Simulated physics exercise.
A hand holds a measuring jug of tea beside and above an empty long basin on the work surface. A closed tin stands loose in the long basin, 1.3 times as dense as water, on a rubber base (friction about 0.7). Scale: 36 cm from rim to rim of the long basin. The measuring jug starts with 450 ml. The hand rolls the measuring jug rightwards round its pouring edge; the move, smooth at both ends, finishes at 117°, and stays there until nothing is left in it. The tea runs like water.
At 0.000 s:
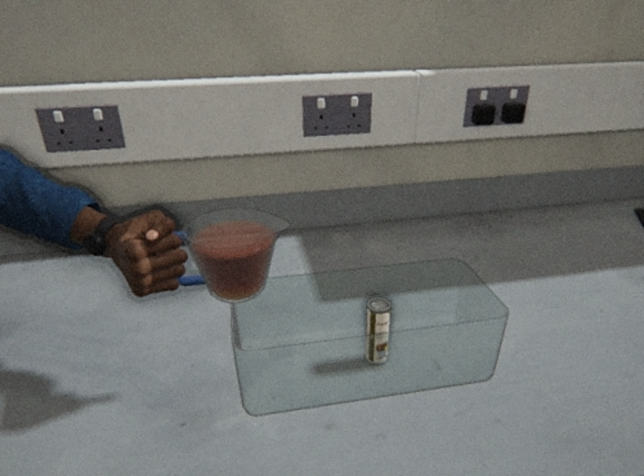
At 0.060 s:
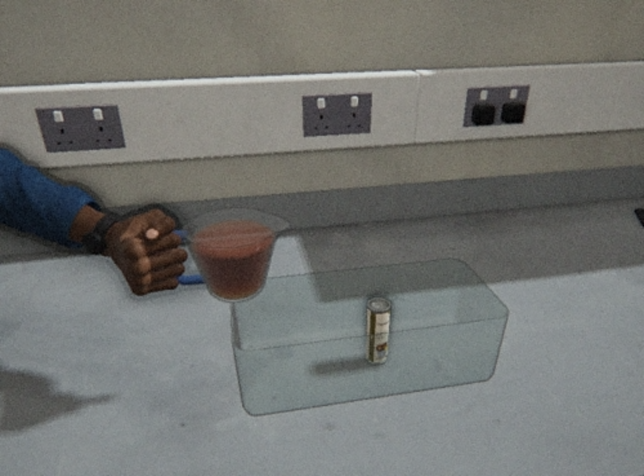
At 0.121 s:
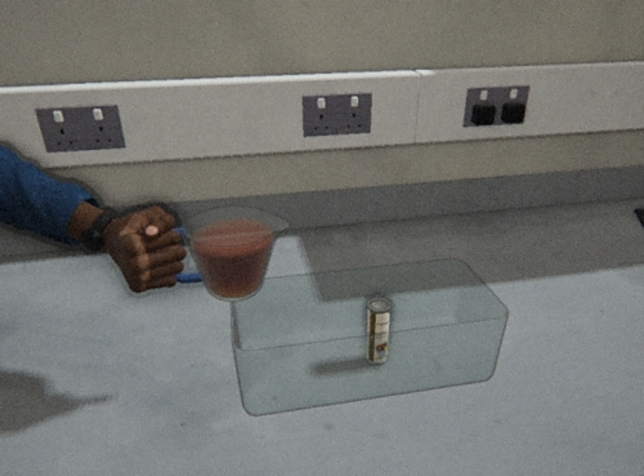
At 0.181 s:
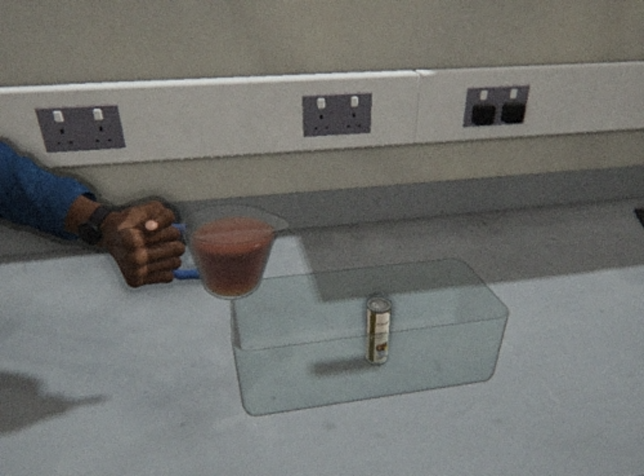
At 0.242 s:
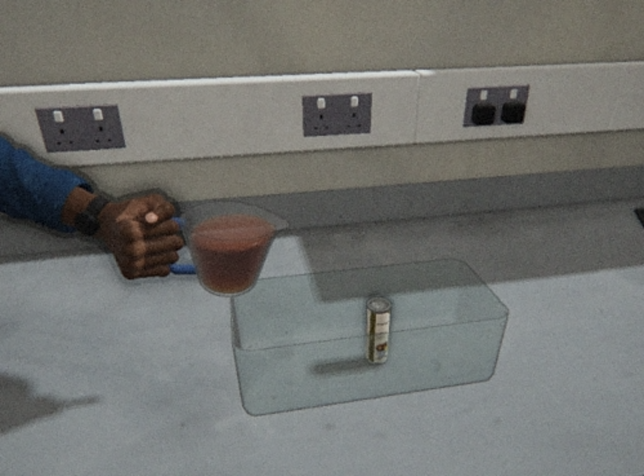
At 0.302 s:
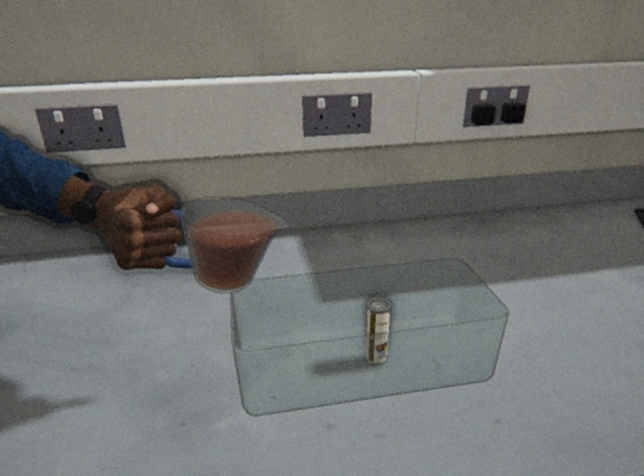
On a pale work surface, a hand slowly tilting a measuring jug of reddish-brown liquid rightwards beside a clear basin holding a tin.
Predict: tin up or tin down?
The tin stays up.
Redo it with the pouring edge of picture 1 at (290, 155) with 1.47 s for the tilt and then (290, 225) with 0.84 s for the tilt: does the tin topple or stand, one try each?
First it falls; then it falls.
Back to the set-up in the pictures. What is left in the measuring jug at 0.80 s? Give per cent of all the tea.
Near 58 in a hundred.
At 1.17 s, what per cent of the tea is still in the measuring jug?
Near 3 in a hundred.
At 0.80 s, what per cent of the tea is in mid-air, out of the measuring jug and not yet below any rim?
Near 26 in a hundred.
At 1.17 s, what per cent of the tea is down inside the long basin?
About 84 per cent.
Then, 0.80 s in, the tilt is 67° and 58 per cent is still to pour; the tin stands where it began.
Then, 1.17 s in, the tilt is 105° and 3 per cent is still to pour; the tin stands 1 cm from where it began.
Then, 1.55 s in, the tilt is 117° and 0 per cent is still to pour; the tin stands 2 cm from where it began.
Then, 1.97 s in, the tilt is 117° and 0 per cent is still to pour; the tin stands 2 cm from where it began.
Finally, the tin stands 2 cm from where it began.
